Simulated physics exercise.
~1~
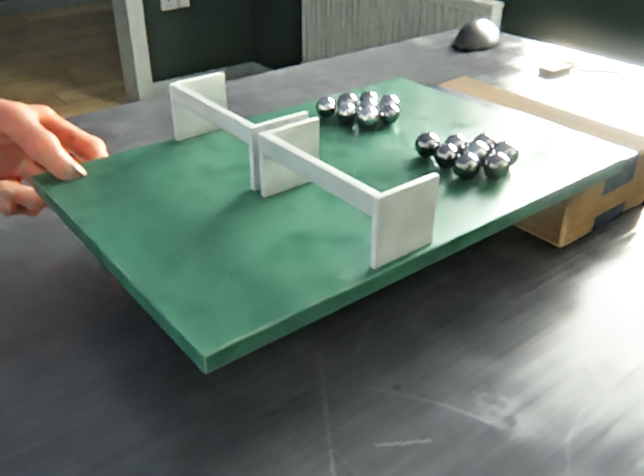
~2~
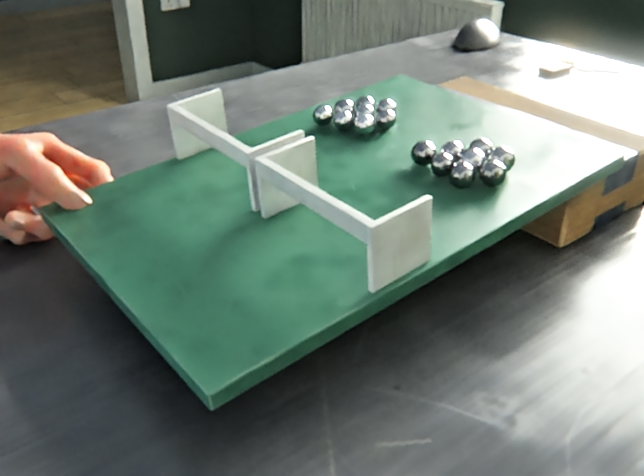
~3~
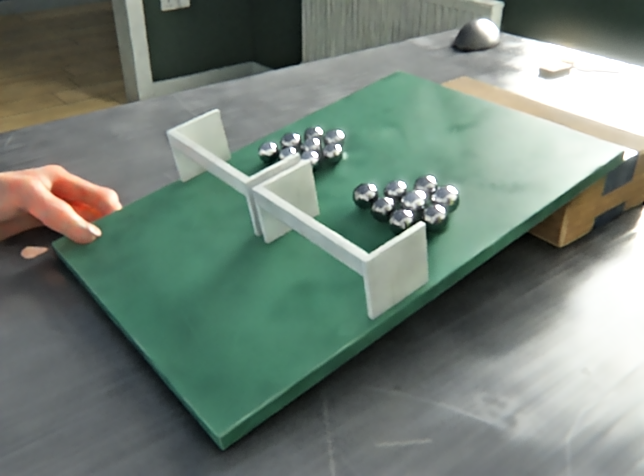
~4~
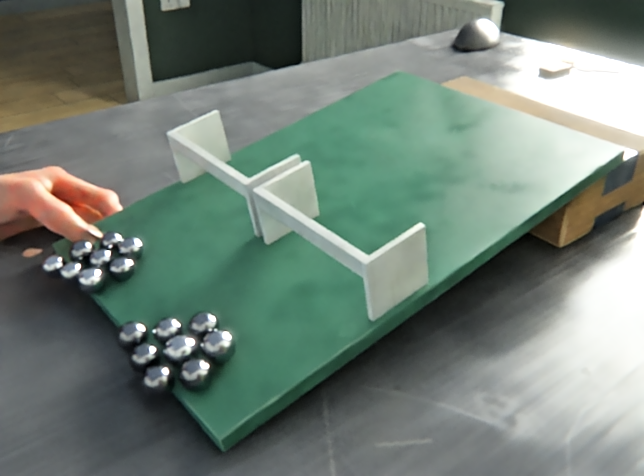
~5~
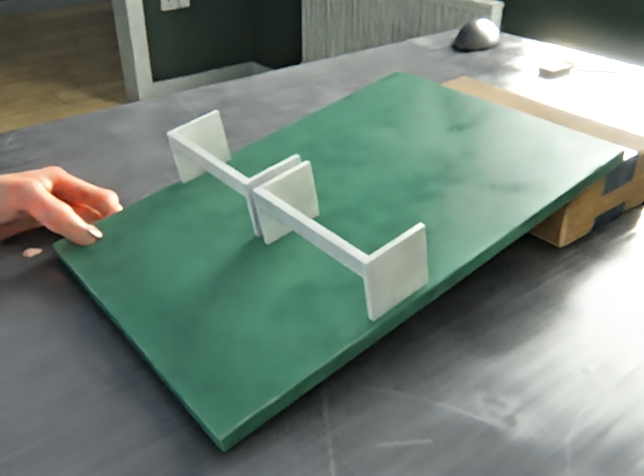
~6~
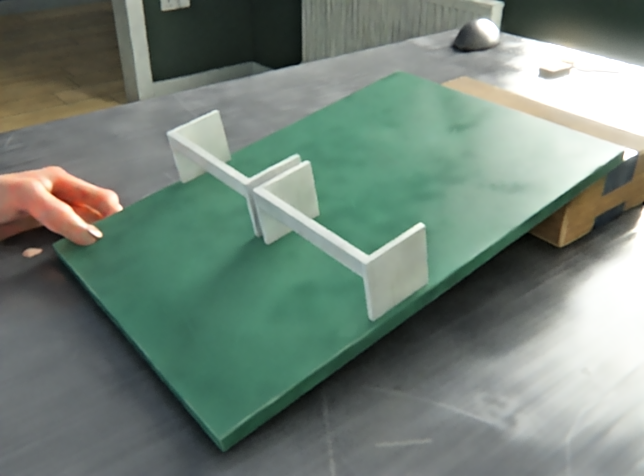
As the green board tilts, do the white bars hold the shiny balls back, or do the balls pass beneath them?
The balls pass beneath the bars. Both the front cluster and the back cluster roll under and on down the board.
